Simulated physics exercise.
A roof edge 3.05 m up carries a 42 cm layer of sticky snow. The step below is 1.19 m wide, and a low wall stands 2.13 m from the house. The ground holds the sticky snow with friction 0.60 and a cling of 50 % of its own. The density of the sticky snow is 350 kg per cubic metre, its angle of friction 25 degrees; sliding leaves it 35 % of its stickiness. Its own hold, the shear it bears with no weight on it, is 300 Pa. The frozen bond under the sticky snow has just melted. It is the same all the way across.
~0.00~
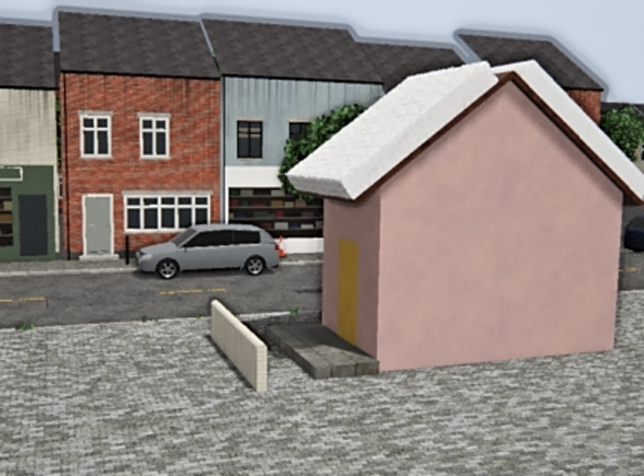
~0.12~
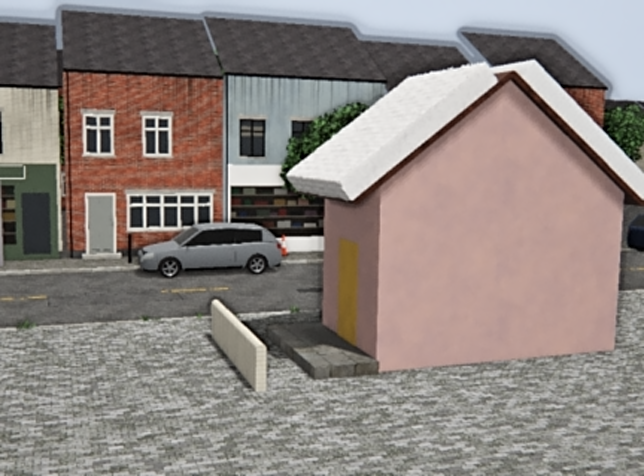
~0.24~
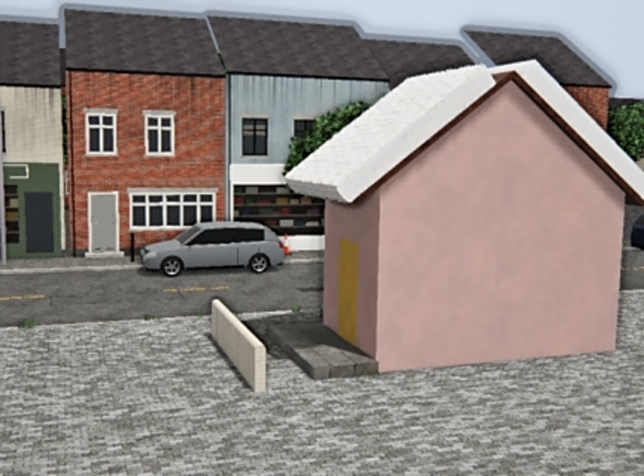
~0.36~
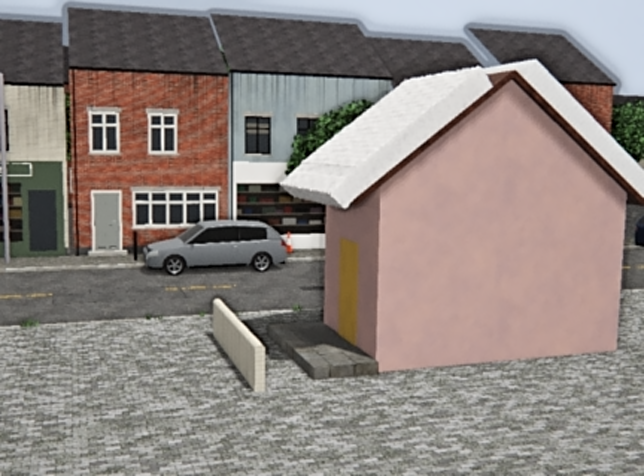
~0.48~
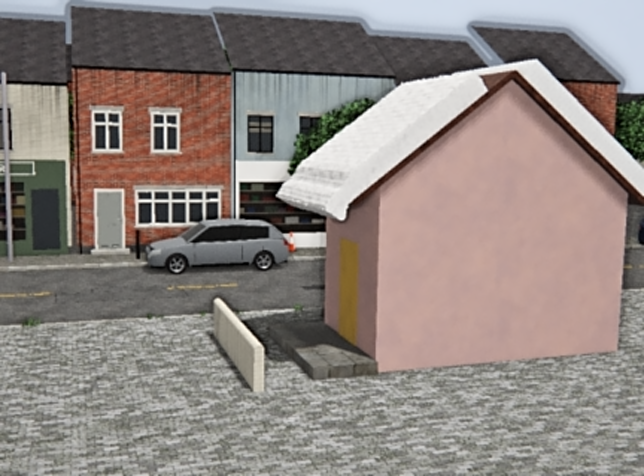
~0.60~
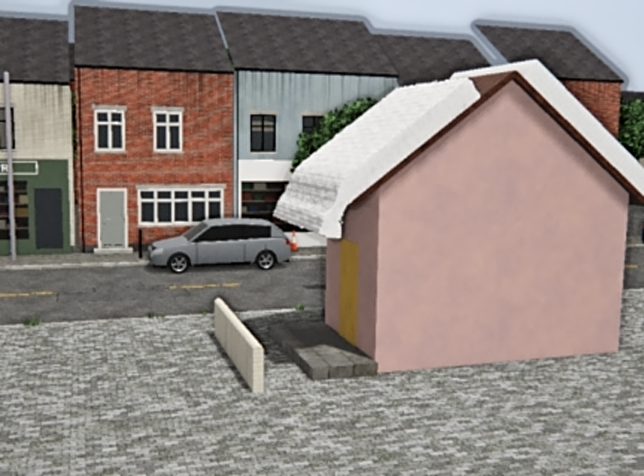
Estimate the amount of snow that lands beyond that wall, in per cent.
The amount of snow that lands beyond that wall is near 26 %.
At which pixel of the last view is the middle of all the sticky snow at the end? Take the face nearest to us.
Near (265, 369).
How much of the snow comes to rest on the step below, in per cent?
Near 30 %.
After 1.04 s, 73 % is still on the roof and 0 % is past the low wall.
After 1.56 s, 26 % is still on the roof and 0 % is past the low wall.
After 2.08 s, none is still on the roof and 25 % is past the low wall.
After 2.60 s, none is still on the roof and 26 % is past the low wall.
After 3.30 s, none is still on the roof and 26 % is past the low wall.
